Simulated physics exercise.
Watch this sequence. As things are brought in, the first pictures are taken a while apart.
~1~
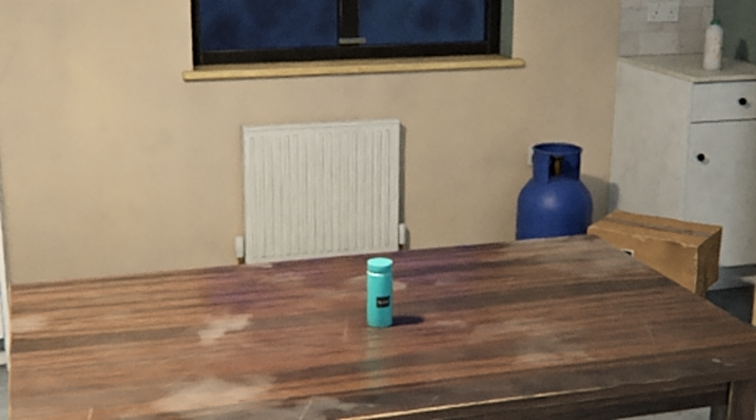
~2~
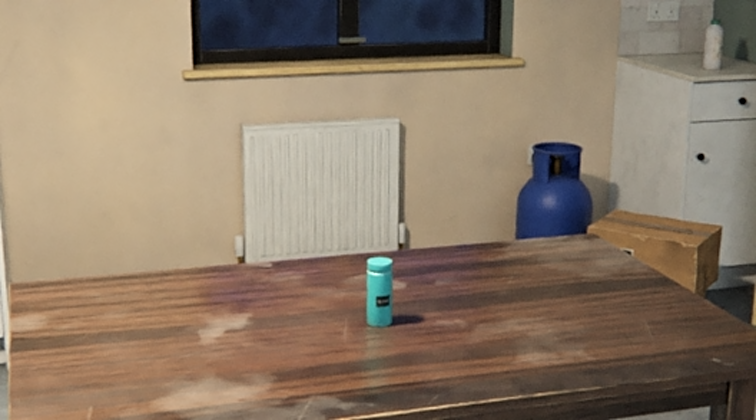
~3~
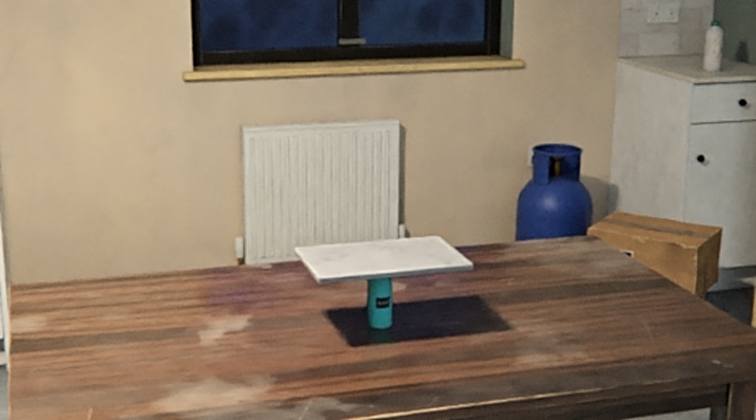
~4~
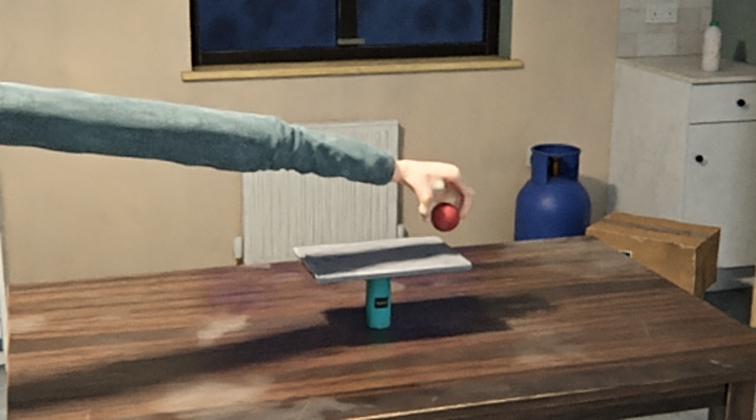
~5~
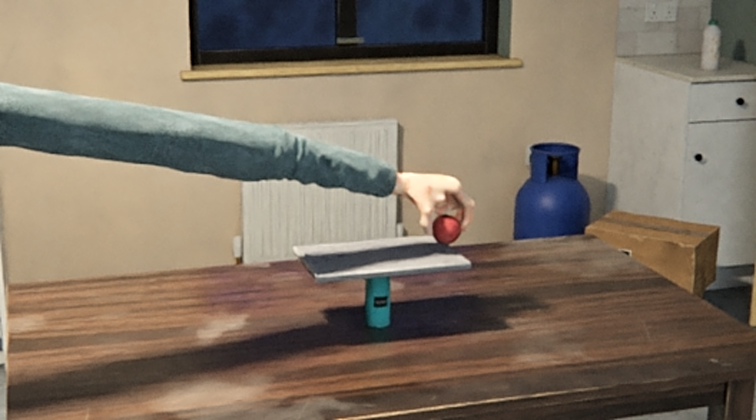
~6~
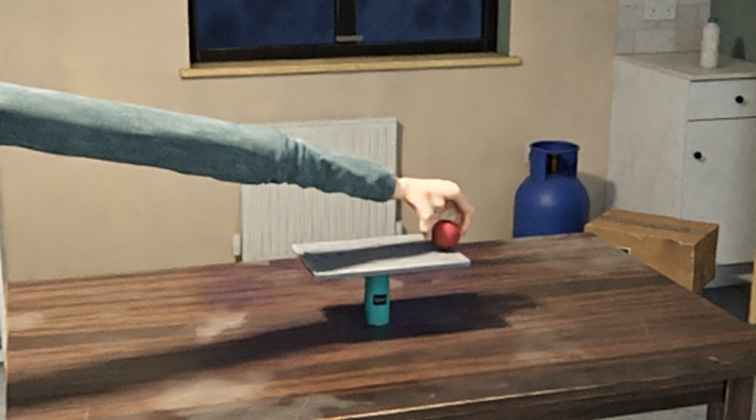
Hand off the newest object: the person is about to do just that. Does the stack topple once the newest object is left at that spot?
Most likely something will tip or drop.
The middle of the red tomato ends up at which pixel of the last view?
Near (488, 300).
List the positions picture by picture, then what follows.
In the first picture, the last thing is not in view yet; turquoise shaker (380, 293).
In the second picture, the last thing is not in view yet; turquoise shaker (380, 292).
In the third picture, the last thing is not in view yet; turquoise shaker (380, 294).
The fourth picture shows coming down; red tomato (445, 217); turquoise shaker (378, 294).
The fifth picture shows coming down; red tomato (446, 229); turquoise shaker (378, 293).
The sixth picture shows set down, still held; red tomato (445, 234); turquoise shaker (377, 291).
Then, 0.60 s past the last view, red tomato now fallen; grey lid rocked 42° from its first pose.
Then, 0.70 s past the last view, grey lid rocked 47° from its first pose.
Then, 1.00 s past the last view, grey lid now fallen; turquoise shaker rocked 32° from its first pose.
Then, 1.10 s past the last view, turquoise shaker now fallen.
Finally, fallen, turquoise shaker, grey lid and red tomato. Final places as the last picture's camera would see them, red tomato near (488, 300). The stack gives way.
